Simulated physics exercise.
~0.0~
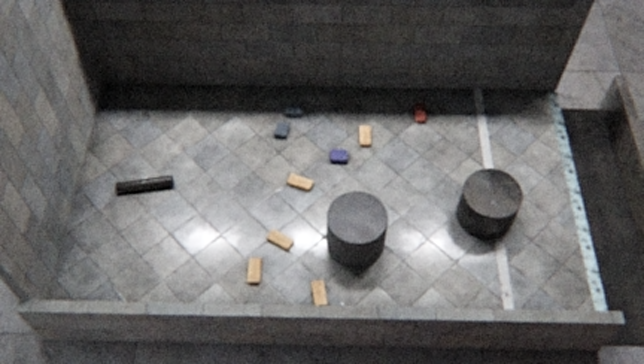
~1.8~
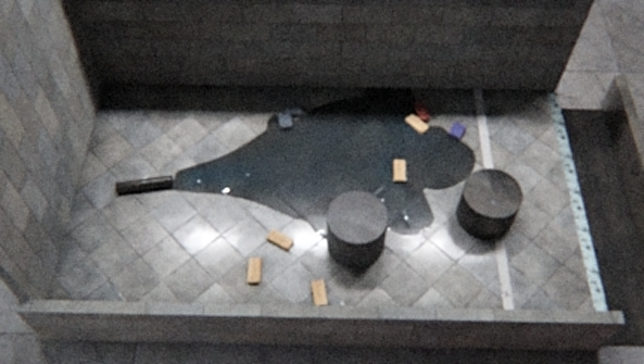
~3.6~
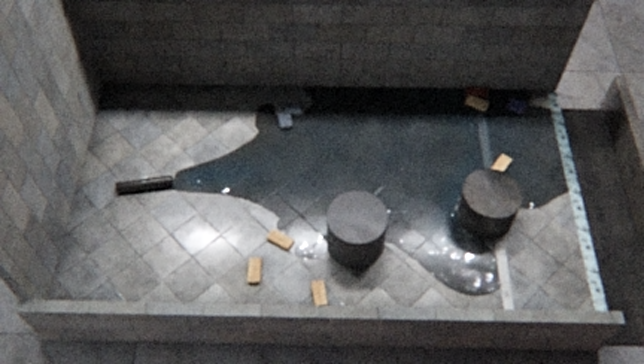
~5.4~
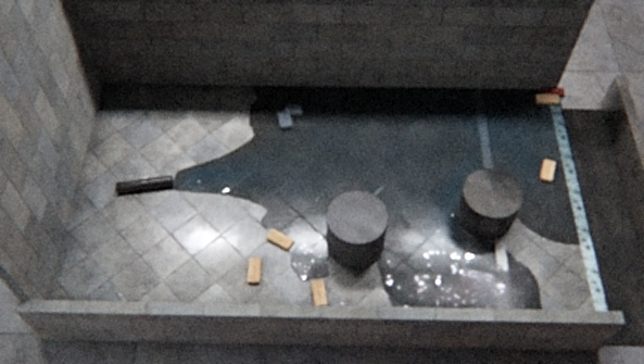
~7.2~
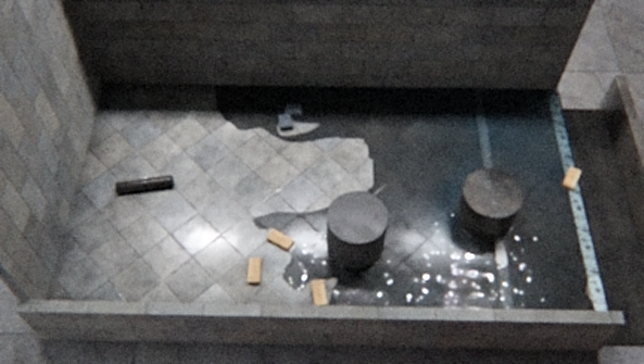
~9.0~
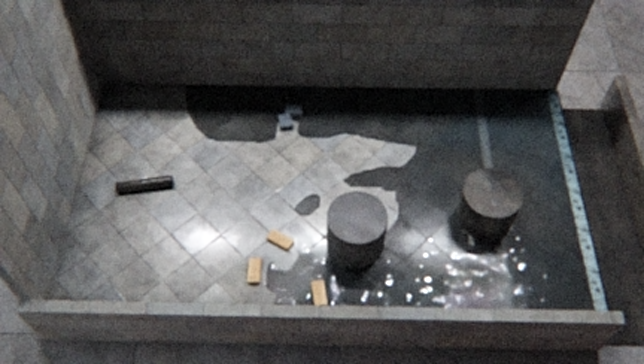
Dark water spread from a short black pipe across a walled, tiled floor, sweeping several small coloured blocks to the right and out past the far edge, then drew away from the pipe, leaving a few tan blocks near the front where they began.
